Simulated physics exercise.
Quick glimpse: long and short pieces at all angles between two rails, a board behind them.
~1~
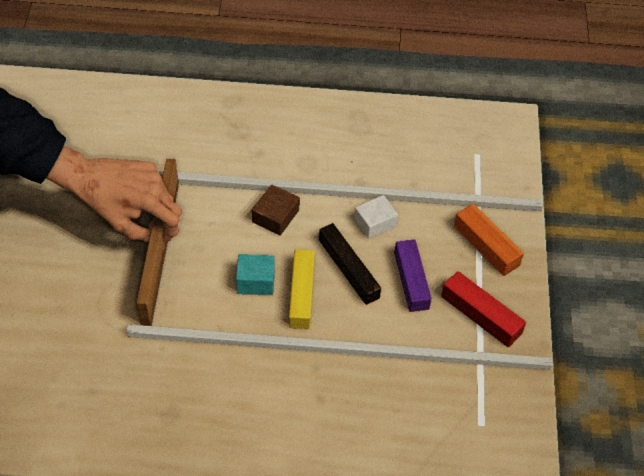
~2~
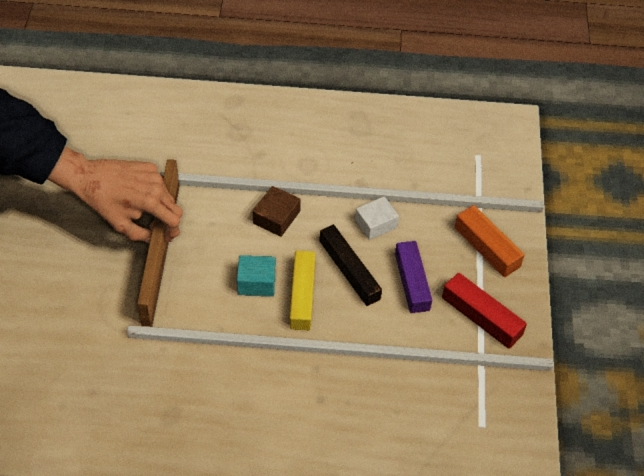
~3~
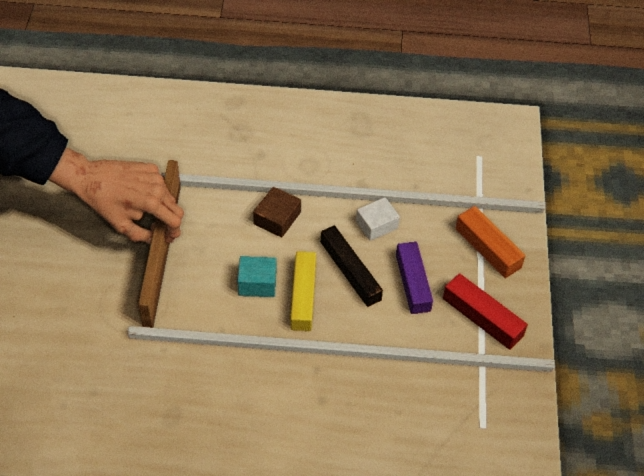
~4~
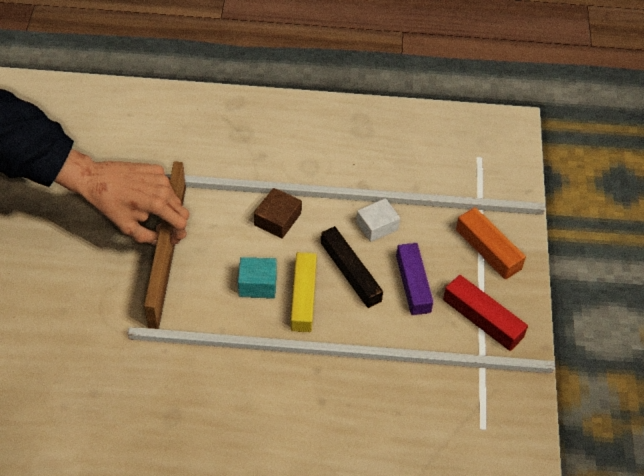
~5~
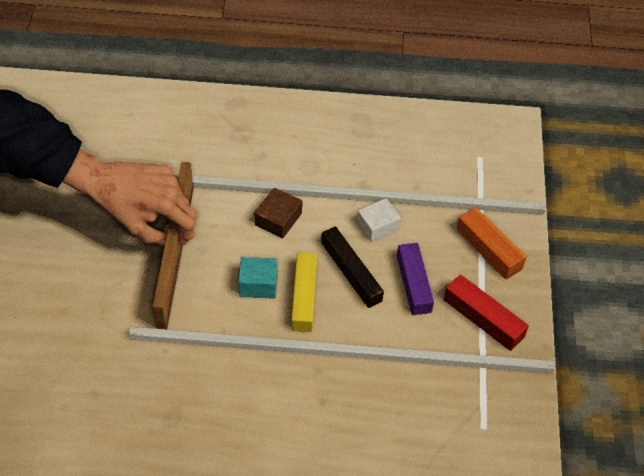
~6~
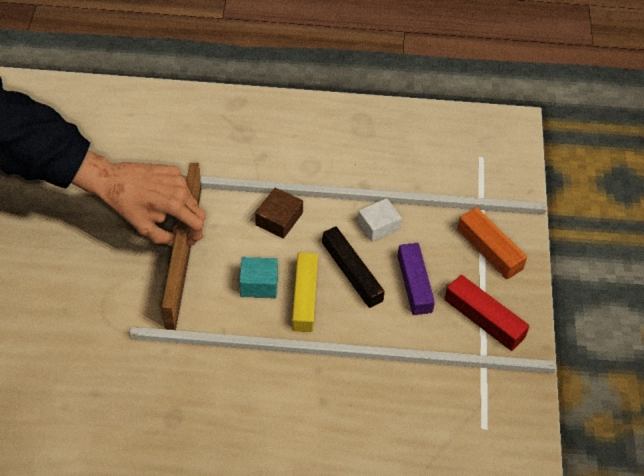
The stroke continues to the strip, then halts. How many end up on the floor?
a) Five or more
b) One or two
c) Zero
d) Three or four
Option d: Three or four.
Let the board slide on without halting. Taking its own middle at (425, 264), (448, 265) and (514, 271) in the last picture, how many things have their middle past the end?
In order of the places given, that's 0, 1 and 6.
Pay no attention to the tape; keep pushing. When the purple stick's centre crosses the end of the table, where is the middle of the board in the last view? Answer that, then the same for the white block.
The purple stick puts it at (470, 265), the white block at (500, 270).
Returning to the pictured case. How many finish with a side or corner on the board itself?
Contact count: 2.
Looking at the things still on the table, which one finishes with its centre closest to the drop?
The black bar is the one you want.
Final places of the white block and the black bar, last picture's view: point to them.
The white block at (530, 221), the black bar at (545, 273).
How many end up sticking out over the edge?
Result: 1.
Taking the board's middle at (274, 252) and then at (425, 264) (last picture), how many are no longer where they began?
3 at one spot and 8 at the other.
Soon after, none off yet; orange stick at rest near (492, 243); red stick at rest near (486, 312); purple stick at rest near (416, 278).
After that, none off yet; orange stick at rest near (492, 243); red stick displaced a little near (497, 308); purple stick displaced a little near (447, 274).
And then, none off yet; orange stick displaced a little near (533, 238); red stick displaced about its own width near (553, 309); purple stick displaced about its own width near (522, 273).
In the end, the number that fall off is three or four; gone, purple stick, red stick and orange stick.
